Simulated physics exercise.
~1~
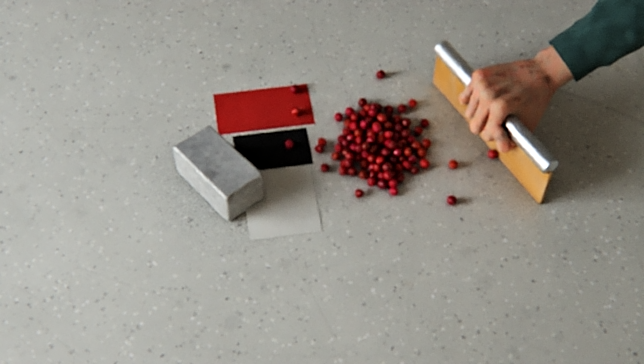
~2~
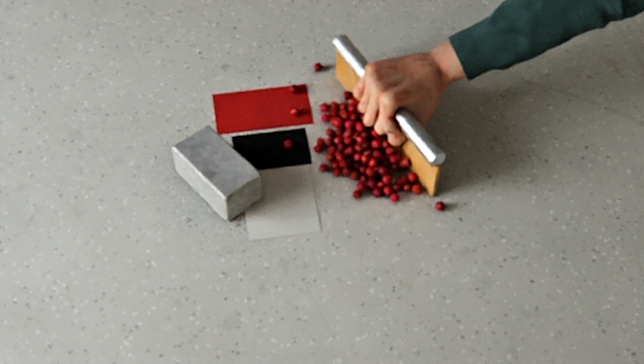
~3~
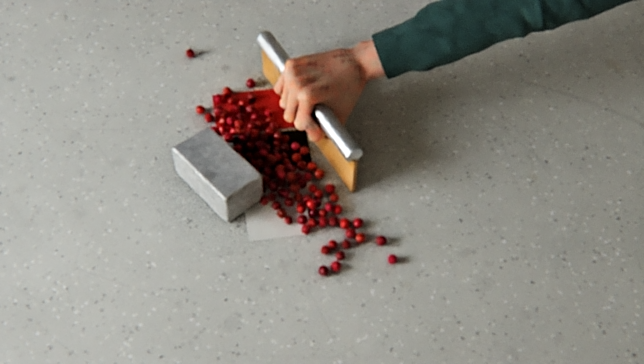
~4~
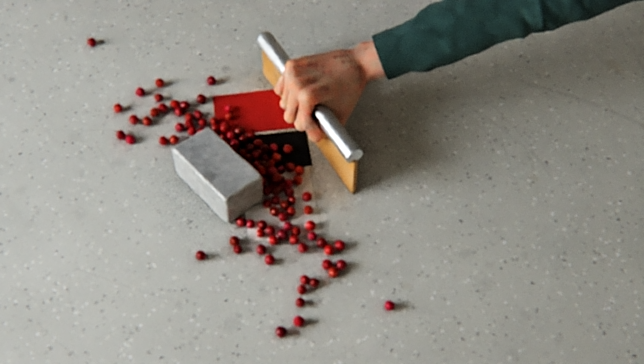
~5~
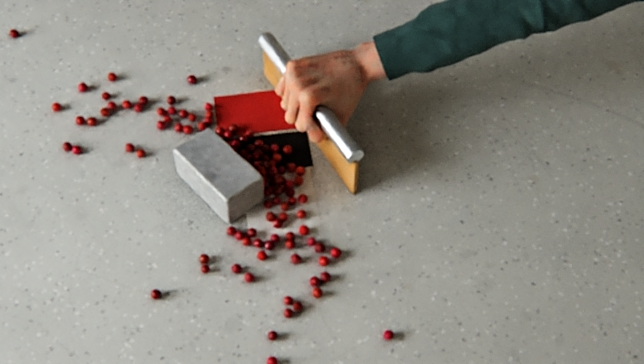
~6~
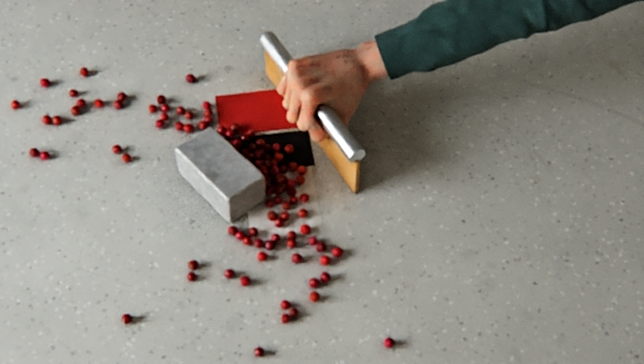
A hand in a dark green sleeve pushed a pile of small red berries leftwards with a scraper, over red, black and white mats and against a grey block, then held still while they scattered around it, many ending up on the bare floor.
